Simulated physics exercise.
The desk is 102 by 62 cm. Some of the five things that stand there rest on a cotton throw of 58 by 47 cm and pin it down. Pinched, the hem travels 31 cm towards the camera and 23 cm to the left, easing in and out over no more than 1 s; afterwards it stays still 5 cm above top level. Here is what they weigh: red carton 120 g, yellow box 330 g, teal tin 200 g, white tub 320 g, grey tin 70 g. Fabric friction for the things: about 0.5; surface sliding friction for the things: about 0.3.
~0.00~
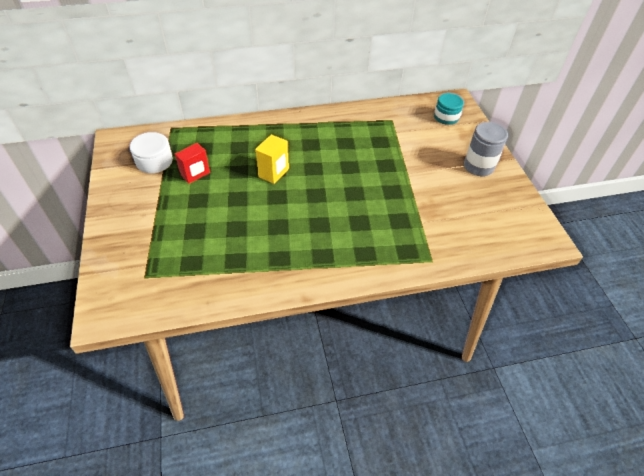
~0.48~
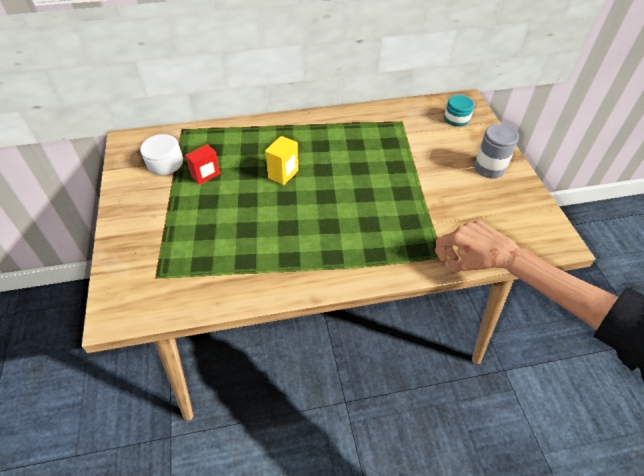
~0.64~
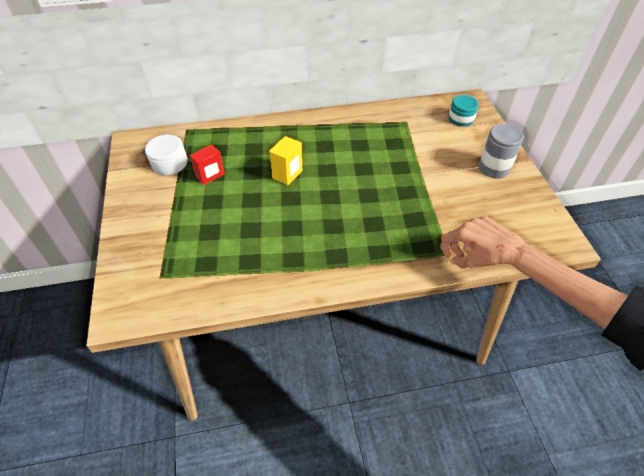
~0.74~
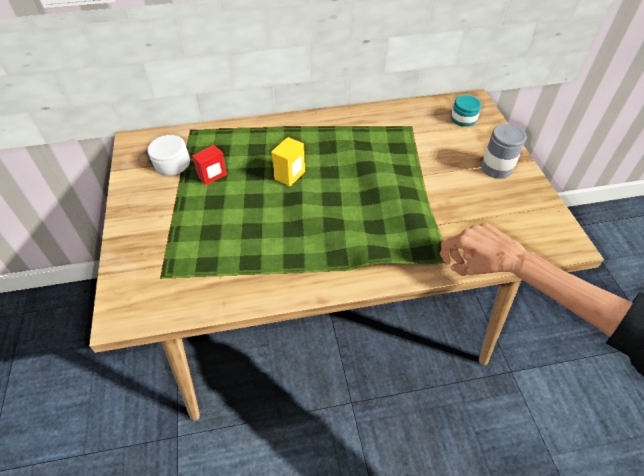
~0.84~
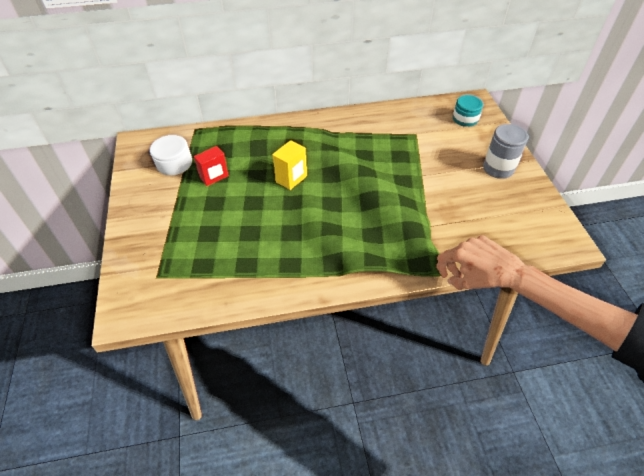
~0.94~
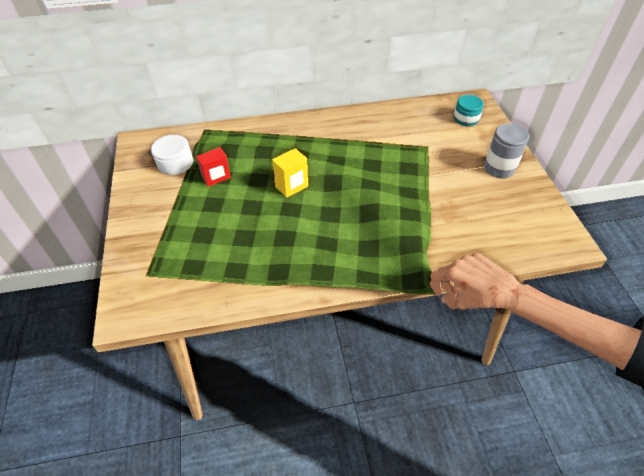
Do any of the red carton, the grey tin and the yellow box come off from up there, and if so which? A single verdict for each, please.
In the end looks like the red carton is fine up there, looks like the grey tin is fine up there, looks like the yellow box is fine up there.
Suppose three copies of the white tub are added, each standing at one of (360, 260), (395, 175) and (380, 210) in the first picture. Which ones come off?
Taking them one by one: Is lost, then is lost, then is lost.
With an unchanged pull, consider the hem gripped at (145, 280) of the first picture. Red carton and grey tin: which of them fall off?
Red carton is lost, grey tin is left on top.
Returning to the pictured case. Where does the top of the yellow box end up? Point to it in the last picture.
You'll find it ending up somewhere near (316, 221).
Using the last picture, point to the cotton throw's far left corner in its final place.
(276, 152), roughly.
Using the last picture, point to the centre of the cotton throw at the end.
Centre in the last view: Approx. (318, 267).
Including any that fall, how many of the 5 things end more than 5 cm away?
In total, 2 of them qualify.
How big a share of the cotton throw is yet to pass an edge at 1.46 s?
Around 75 percent.
By 1.1 s, 95 % of the cotton throw is still over the top; yellow box 9 cm off its start, red carton 4 cm off its start.
By 1.3 s, 85 % of the cotton throw is still over the top; yellow box 15 cm off its start, red carton 8 cm off its start.
By 1.5 s, 75 % of the cotton throw is still over the top; yellow box 21 cm off its start at (314, 214), red carton 13 cm off its start at (246, 181).
By 1.6 s, 70 % of the cotton throw is still over the top; yellow box 23 cm off its start, red carton 14 cm off its start.
By 3.2 s, 70 % of the cotton throw is still over the top; yellow box 23 cm off its start at (316, 221), red carton 14 cm off its start at (249, 185), grey tin 0 cm off its start at (513, 133).
